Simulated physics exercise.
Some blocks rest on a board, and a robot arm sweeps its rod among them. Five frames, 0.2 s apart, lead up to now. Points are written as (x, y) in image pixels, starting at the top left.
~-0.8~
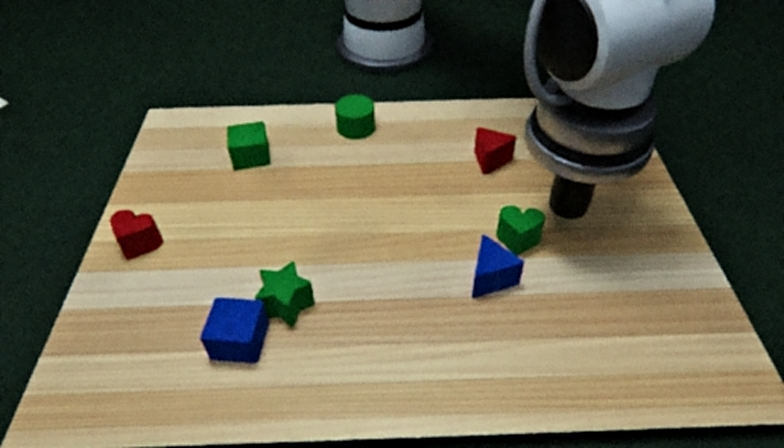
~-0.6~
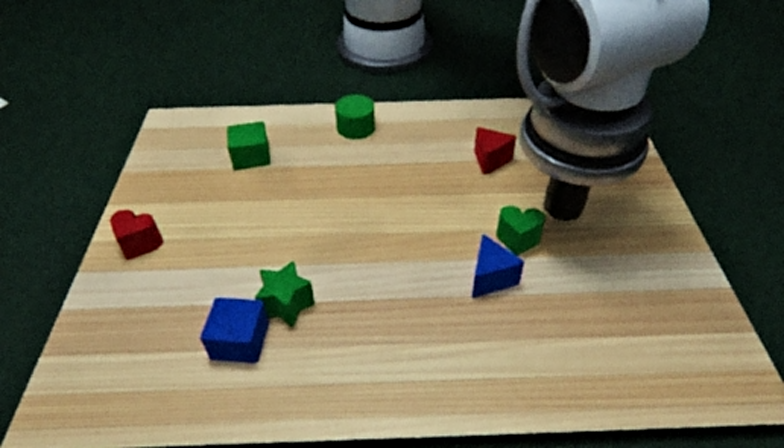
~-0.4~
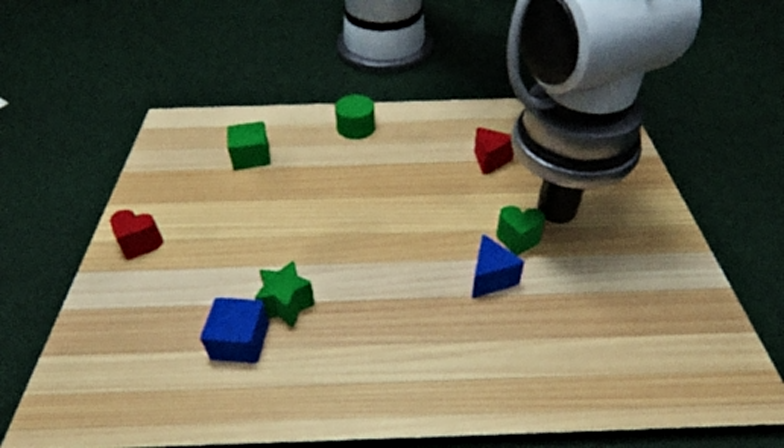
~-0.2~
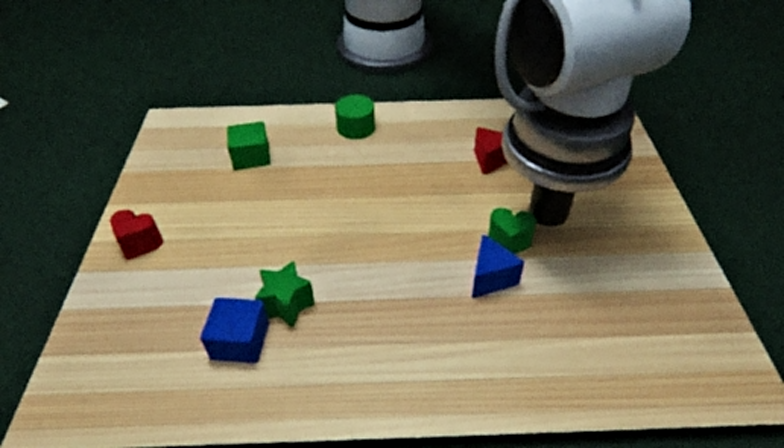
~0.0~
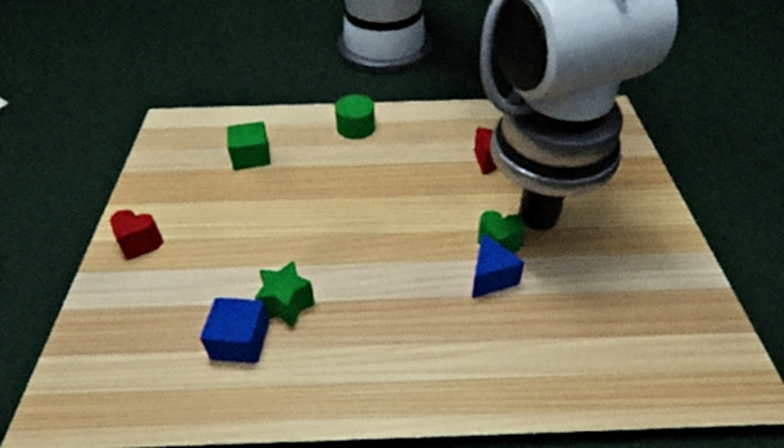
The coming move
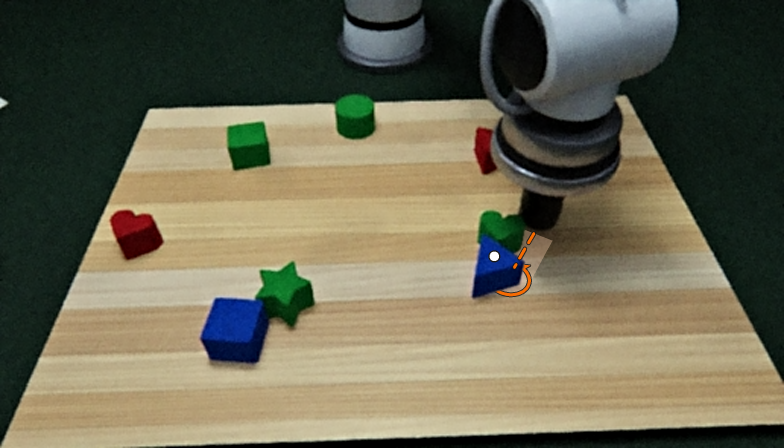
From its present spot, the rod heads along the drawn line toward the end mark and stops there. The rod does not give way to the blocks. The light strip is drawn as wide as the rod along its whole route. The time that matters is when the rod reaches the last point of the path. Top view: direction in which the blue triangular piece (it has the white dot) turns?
Looking down, my answer is that the blue triangular piece rotates anticlockwise.
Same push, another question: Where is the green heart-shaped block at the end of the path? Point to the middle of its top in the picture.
It comes to (480, 237).
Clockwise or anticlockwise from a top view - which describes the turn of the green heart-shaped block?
Its rotation is clockwise.
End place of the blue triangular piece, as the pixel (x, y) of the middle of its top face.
It is at (468, 272).
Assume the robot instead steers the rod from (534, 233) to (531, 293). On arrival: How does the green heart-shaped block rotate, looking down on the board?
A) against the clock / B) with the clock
B: With the clock.
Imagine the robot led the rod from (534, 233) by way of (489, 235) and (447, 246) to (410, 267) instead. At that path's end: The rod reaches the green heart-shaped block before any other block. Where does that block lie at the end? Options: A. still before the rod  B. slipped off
Letter A.
Path on the board, in a line from (534, 233) to (508, 278); the dot is on the blue triangular piece.
On the path given first. Halfway along, rod at (525, 239); blue triangular piece at (487, 258), turned 25° anticlockwise; green heart-shaped block at (485, 231), turned 50° clockwise.
At the end, rod at (512, 262); blue triangular piece at (468, 272), turned 30° anticlockwise; green heart-shaped block at (480, 237), turned 95° clockwise.
